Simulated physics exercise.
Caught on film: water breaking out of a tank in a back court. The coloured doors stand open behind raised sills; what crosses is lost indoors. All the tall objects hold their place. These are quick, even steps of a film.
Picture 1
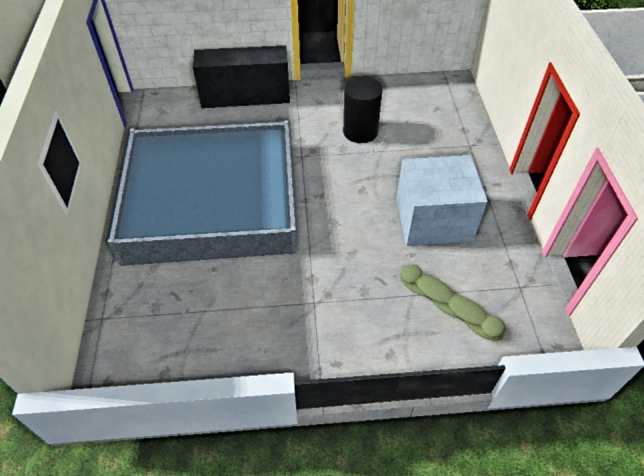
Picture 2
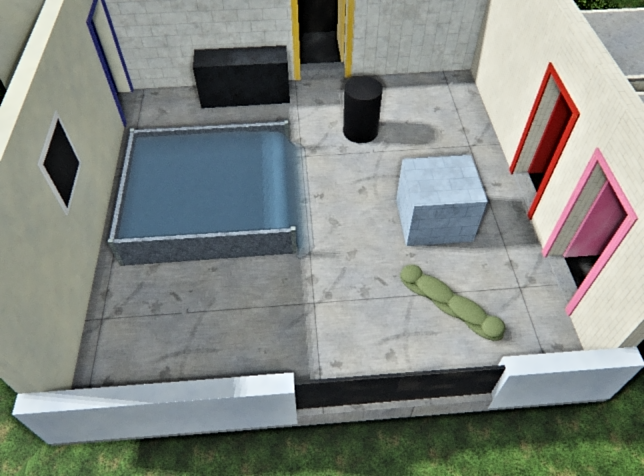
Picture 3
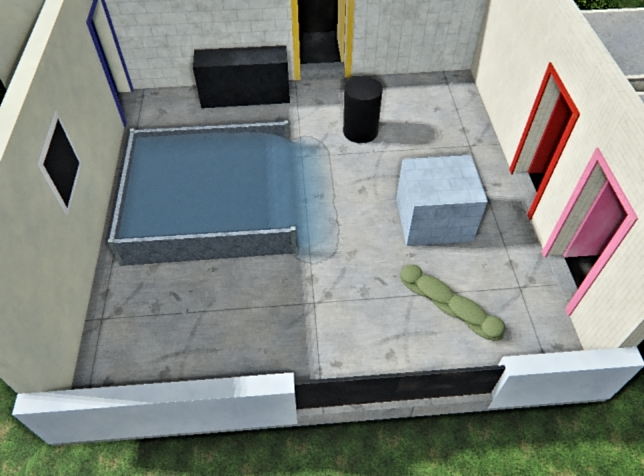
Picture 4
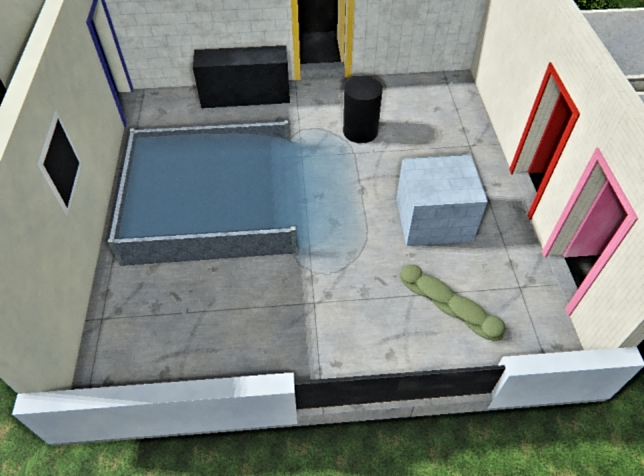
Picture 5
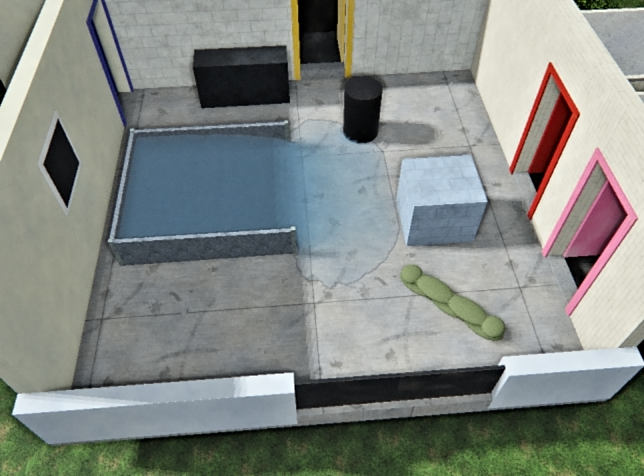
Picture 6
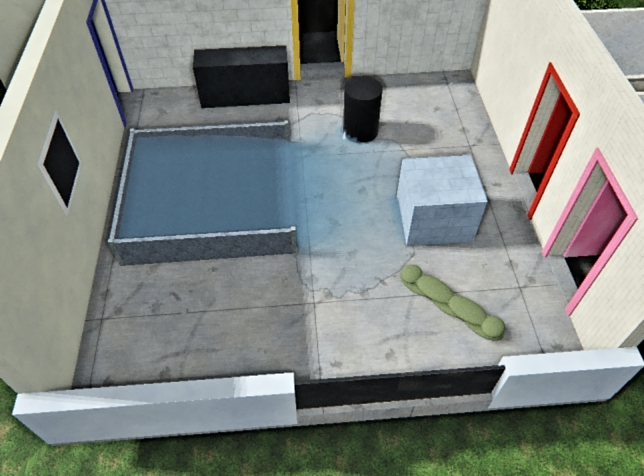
In a walled back court with coloured door surrounds, water broke out of the right side of a tank and spread across the grey floor, reaching the pale block and the black cylinder.
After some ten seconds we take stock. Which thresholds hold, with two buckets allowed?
One by one: The red door takes more than that; the yellow door stays under that; the pink door takes more than that; the blue door takes more than that.
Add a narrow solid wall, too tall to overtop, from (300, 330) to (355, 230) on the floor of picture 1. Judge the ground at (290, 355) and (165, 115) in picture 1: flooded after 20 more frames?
In that order: Wet, clear.
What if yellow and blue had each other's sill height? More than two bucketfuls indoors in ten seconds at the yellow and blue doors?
In short: The yellow one floods, the blue one keeps below it.
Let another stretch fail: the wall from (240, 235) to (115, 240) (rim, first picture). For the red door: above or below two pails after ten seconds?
One by one: The red one keeps below it.
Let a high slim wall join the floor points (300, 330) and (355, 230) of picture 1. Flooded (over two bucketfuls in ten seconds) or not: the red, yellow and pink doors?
Then: The red one goes over; the yellow one takes less; the pink one holds.
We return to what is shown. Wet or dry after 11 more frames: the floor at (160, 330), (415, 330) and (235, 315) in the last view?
In that order: Clear, under water, clear.
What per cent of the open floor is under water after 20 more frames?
Some 60 per cent.
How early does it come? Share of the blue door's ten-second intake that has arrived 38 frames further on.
Roughly 0 per cent.
A moment on, water covers 30 % of the floor; the red door wet at the sill, nothing in, the yellow door not reached, the pink door not reached, the blue door not reached.
Next, water covers 40 % of the floor; the red door under two buckets in, the yellow door wet at the sill, nothing in, the pink door not reached, the blue door not reached.
Then, water covers 60 % of the floor; the red door over two buckets in, the yellow door wet at the sill, nothing in, the pink door under two buckets in, the blue door not reached.
Later, water covers 80 % of the floor; the red door far over two buckets in, the yellow door wet at the sill, nothing in, the pink door over two buckets in, the blue door wet at the sill, nothing in.
In the end, water covers 95 % of the floor; the red door far over two buckets in, the yellow door wet at the sill, nothing in, the pink door over two buckets in, the blue door over two buckets in.
